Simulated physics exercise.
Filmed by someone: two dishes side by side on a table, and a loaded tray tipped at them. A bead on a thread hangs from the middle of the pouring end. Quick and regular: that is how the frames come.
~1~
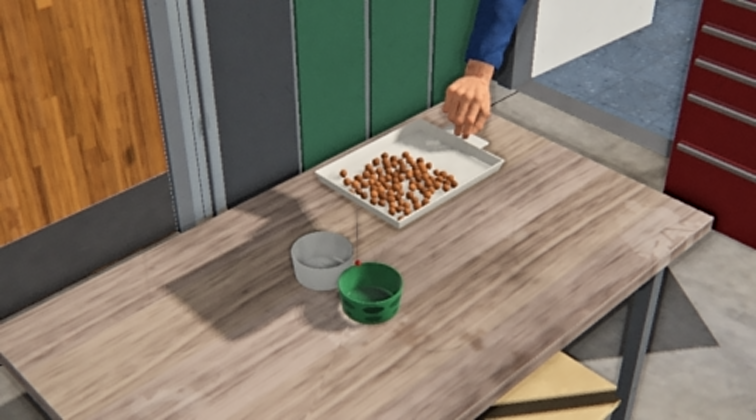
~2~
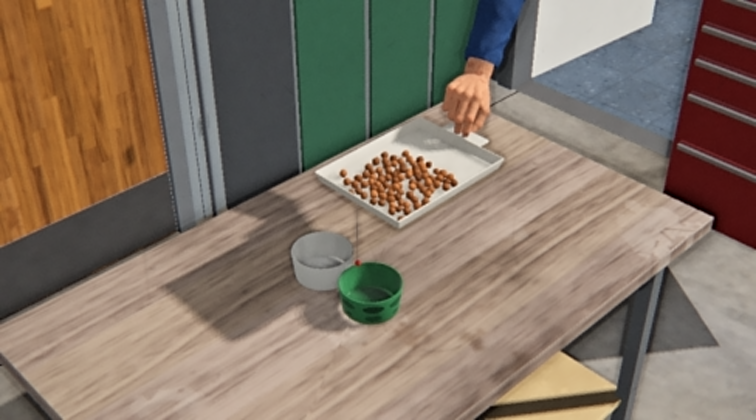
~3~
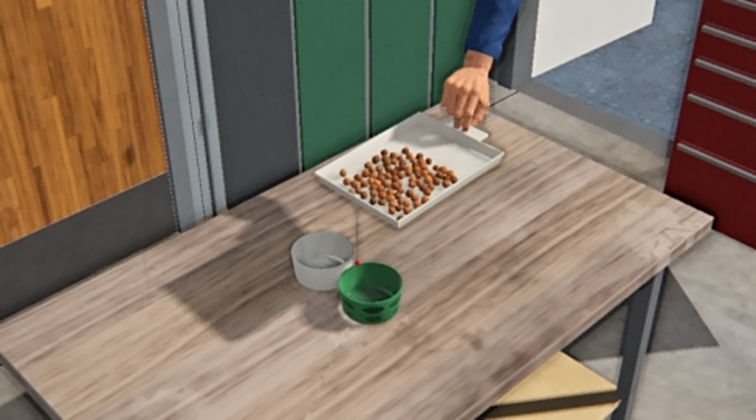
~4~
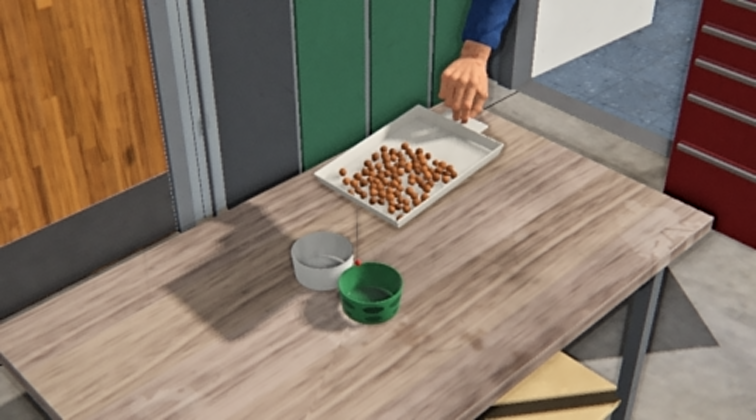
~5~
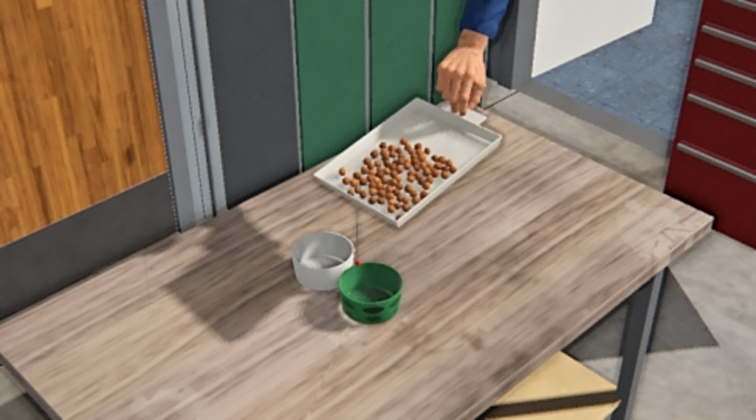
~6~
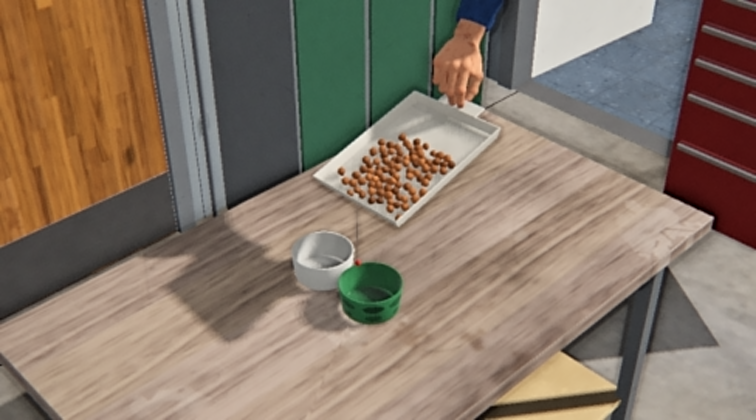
A hand slowly raises the back of a white tray of hazelnuts above two dishes.
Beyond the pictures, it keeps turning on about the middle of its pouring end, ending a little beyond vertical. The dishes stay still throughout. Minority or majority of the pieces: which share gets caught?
Minority.
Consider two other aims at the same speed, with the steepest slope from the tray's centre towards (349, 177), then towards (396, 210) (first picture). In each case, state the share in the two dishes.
Lab note: Try one about 80 %, try two about 40 %.
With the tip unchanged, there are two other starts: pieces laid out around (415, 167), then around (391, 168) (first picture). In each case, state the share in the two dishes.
From the first start you get 40 in a hundred, from the second 30 in a hundred.
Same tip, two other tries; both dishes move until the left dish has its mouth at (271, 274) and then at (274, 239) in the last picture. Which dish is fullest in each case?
Result, try one: The right of the two; try two: The right of the two.
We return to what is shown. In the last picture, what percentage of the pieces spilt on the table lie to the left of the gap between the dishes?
Close to 90 %.
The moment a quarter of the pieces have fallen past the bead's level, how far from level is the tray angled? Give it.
Close to 110° of tilt at that moment.
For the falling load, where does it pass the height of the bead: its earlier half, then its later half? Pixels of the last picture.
First close to (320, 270), next close to (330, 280).
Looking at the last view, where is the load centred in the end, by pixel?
Around (306, 312).
Just after the last frame, tray tipped steeply; every one on the tray.
A moment on, tray tipped right over; every one on the tray.
Further on, tray tipped past a quarter turn; about a tenth in the right dish; roughly a quarter in the left dish; the larger part outside both.
When it is over, tray tipped past a quarter turn; about a tenth in the right dish; roughly a quarter in the left dish; the larger part outside both.
